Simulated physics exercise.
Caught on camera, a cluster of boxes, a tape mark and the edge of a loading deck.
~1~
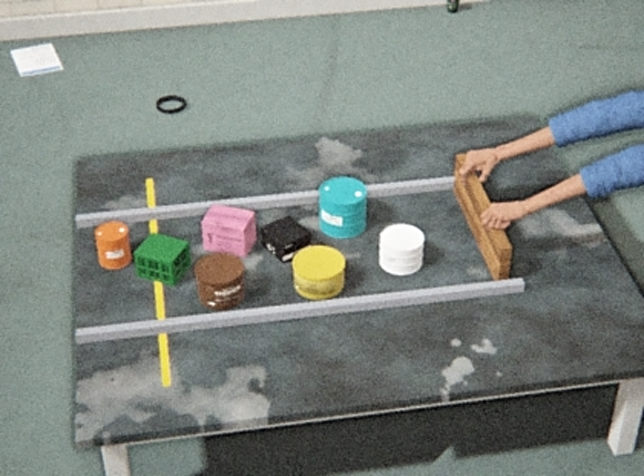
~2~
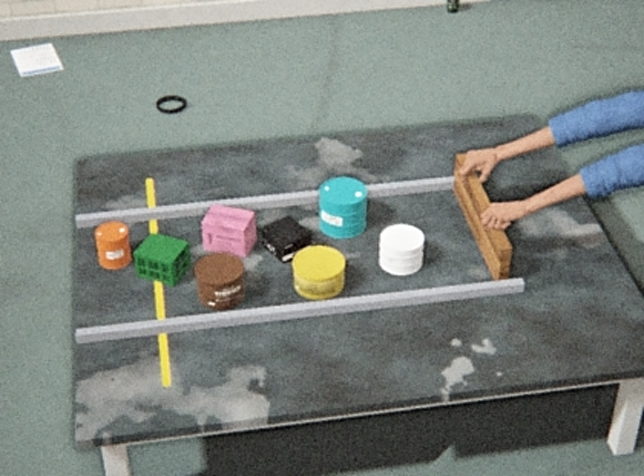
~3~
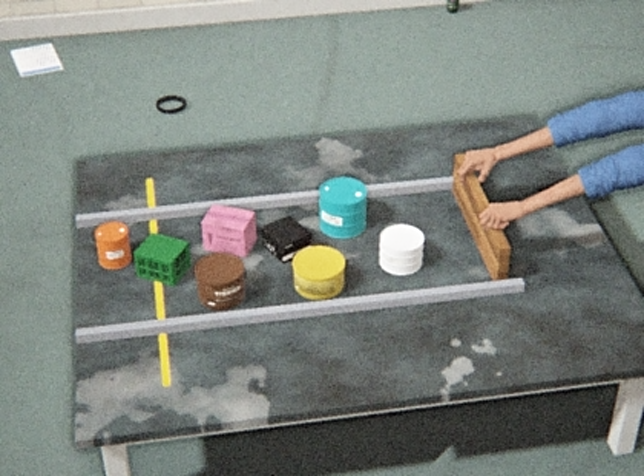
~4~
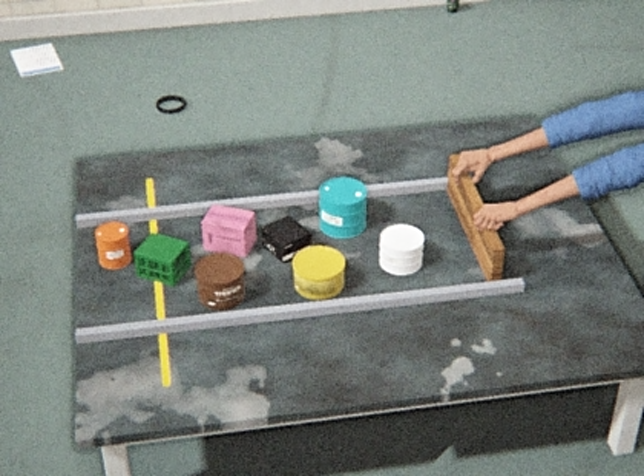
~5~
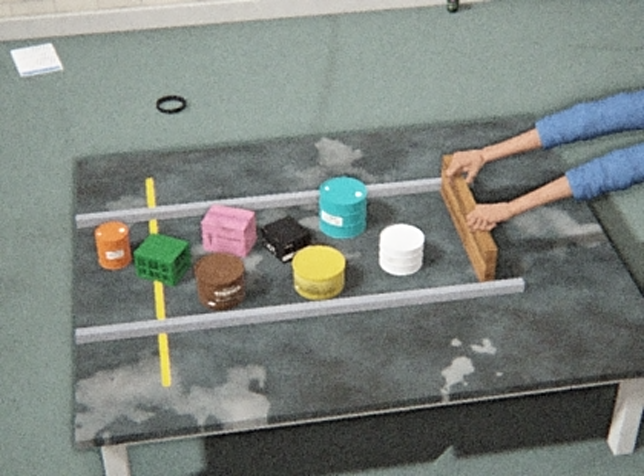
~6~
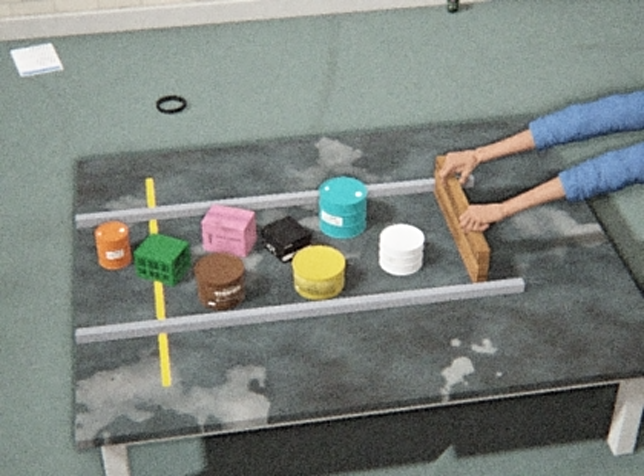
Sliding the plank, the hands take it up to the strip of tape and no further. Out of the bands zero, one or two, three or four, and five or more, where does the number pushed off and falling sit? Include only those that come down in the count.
The drop count fails to reach three, yet is not nil.
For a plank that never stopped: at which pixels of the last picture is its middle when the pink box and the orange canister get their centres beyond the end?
Its middle is about (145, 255) and about (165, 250).
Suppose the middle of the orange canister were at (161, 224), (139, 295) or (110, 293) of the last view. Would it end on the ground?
Going through the three places, it drops down; drops down; drops down.
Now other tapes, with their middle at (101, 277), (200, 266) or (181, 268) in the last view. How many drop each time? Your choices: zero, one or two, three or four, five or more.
Well, in the order given, it's at least five, zero and none at all.
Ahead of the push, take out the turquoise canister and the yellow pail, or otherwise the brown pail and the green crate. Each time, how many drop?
Going first to second: 1 and 1.
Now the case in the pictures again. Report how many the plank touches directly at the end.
The answer is 2.
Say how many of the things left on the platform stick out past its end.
I count 2 overhanging.
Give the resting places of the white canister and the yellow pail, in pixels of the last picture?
About (135, 272), and the other about (124, 304).
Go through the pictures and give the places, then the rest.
Orange canister (113, 245); green crate (163, 259); brown pail (221, 282); plank (481, 217); tape (157, 271), in the first picture.
Green crate (163, 259); yellow pail (319, 273), in the second picture.
Brown pail (221, 282); white canister (401, 250), in the third picture.
Orange canister (113, 246); plank (474, 218), in the fourth picture.
Green crate (163, 259); turquoise canister (343, 208), in the fifth picture.
Orange canister (113, 246); green crate (163, 259); brown pail (221, 282); plank (460, 219); tape (157, 271), in the sixth picture.
Soon after, none off yet; orange canister at rest near (113, 246); green crate at rest near (163, 259); brown pail at rest near (221, 282).
At rest, the number that fall off is one or two; fallen, brown pail and orange canister.
